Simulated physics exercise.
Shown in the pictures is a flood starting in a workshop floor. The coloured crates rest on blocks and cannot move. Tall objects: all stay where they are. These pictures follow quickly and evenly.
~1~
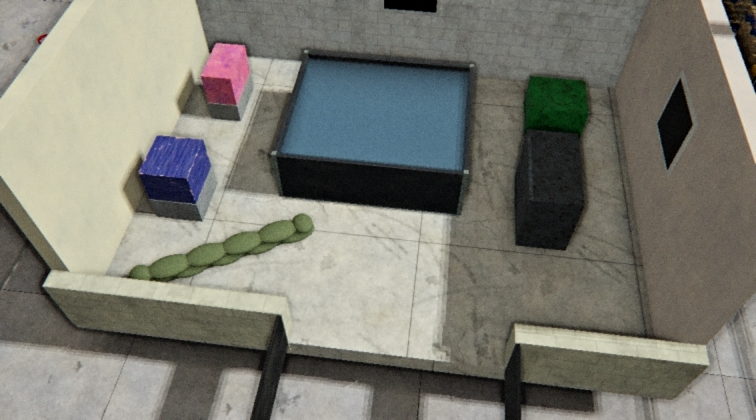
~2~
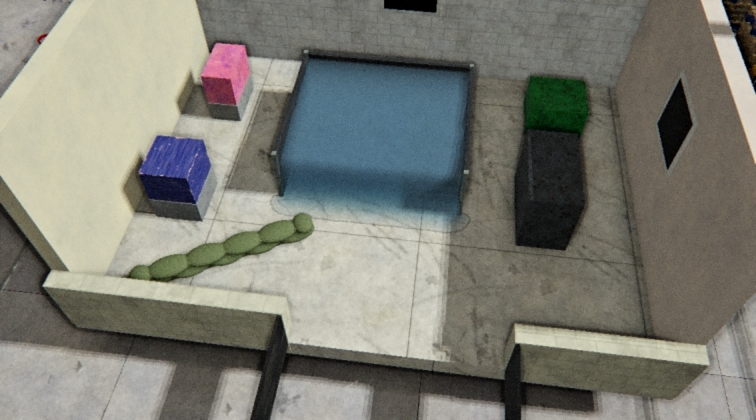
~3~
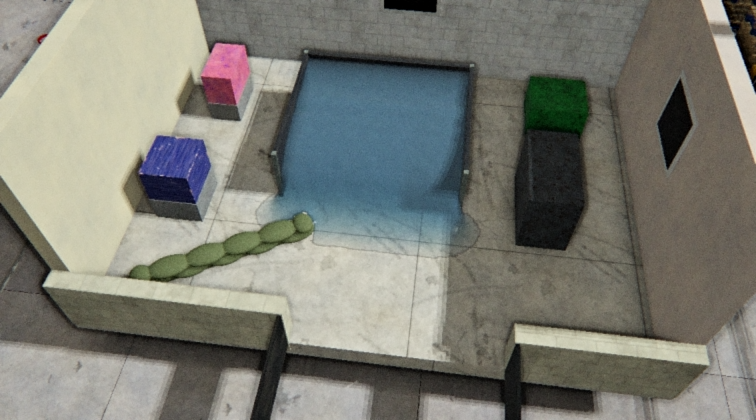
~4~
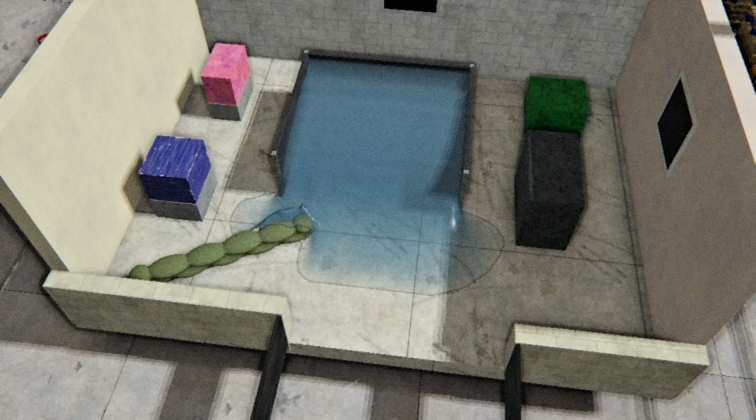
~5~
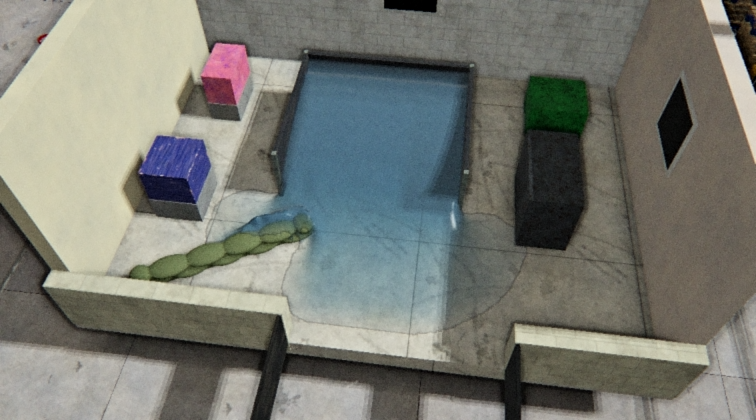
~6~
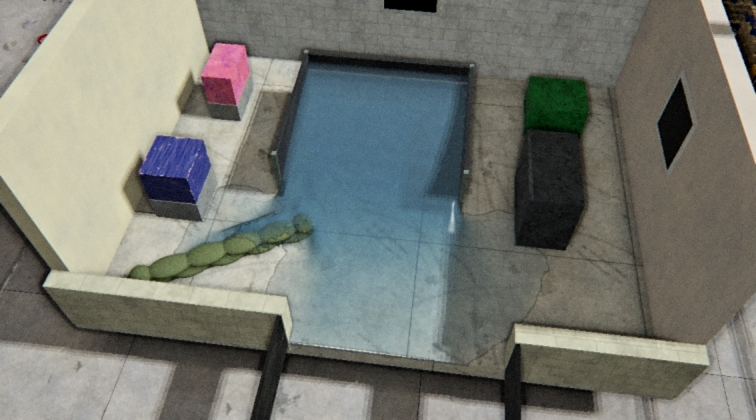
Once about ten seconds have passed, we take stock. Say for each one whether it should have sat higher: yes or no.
Blue crate - no; green crate - yes; pink crate - no.
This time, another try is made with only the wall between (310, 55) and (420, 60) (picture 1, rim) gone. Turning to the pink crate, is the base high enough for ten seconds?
The pink crate is reached.
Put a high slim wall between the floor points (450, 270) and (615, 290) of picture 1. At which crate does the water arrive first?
I'd go with the crate marked blue.
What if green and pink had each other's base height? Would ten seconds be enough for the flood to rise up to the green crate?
Green: Untouched.
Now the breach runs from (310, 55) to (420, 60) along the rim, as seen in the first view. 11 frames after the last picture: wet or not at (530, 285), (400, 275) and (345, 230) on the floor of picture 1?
Spot one: Spared by the leak. Spot two: Spared by the leak. Spot three: Spared by the leak.
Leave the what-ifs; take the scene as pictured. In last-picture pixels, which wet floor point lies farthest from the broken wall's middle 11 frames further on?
The flood front should get to about (653, 368).
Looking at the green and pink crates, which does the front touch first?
Answer: That's the pink crate.
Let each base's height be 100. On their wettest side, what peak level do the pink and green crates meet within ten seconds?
About 40 % and 190 %.
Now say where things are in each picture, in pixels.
In the first picture, still water in the open tank at (379, 112).
In the second picture, water pours out at (369, 188) and has run to (464, 221).
In the third picture, water pours out at (369, 191) and has run to (262, 216).
In the fourth picture, water pours out at (369, 193) and has run to (239, 237).
In the fifth picture, water pours out at (369, 194) and has run to (213, 249).
In the sixth picture, the front is at (180, 256), out from the gap at (369, 194).
A moment on, water covers 40 % of the floor; the blue crate water round its plinth, the green crate not reached, the pink crate not reached.
Next, water covers 50 % of the floor; the blue crate water round its plinth, the green crate not reached, the pink crate water round its plinth.
Then, water covers 65 % of the floor; the blue crate water round its plinth, the green crate not reached, the pink crate water round its plinth.
Later, water covers 85 % of the floor; the blue crate water round its plinth, the green crate water round its plinth, the pink crate water round its plinth.
In the end, water covers 100 % of the floor; the blue crate stayed above the water, the green crate was topped, the pink crate stayed above the water.
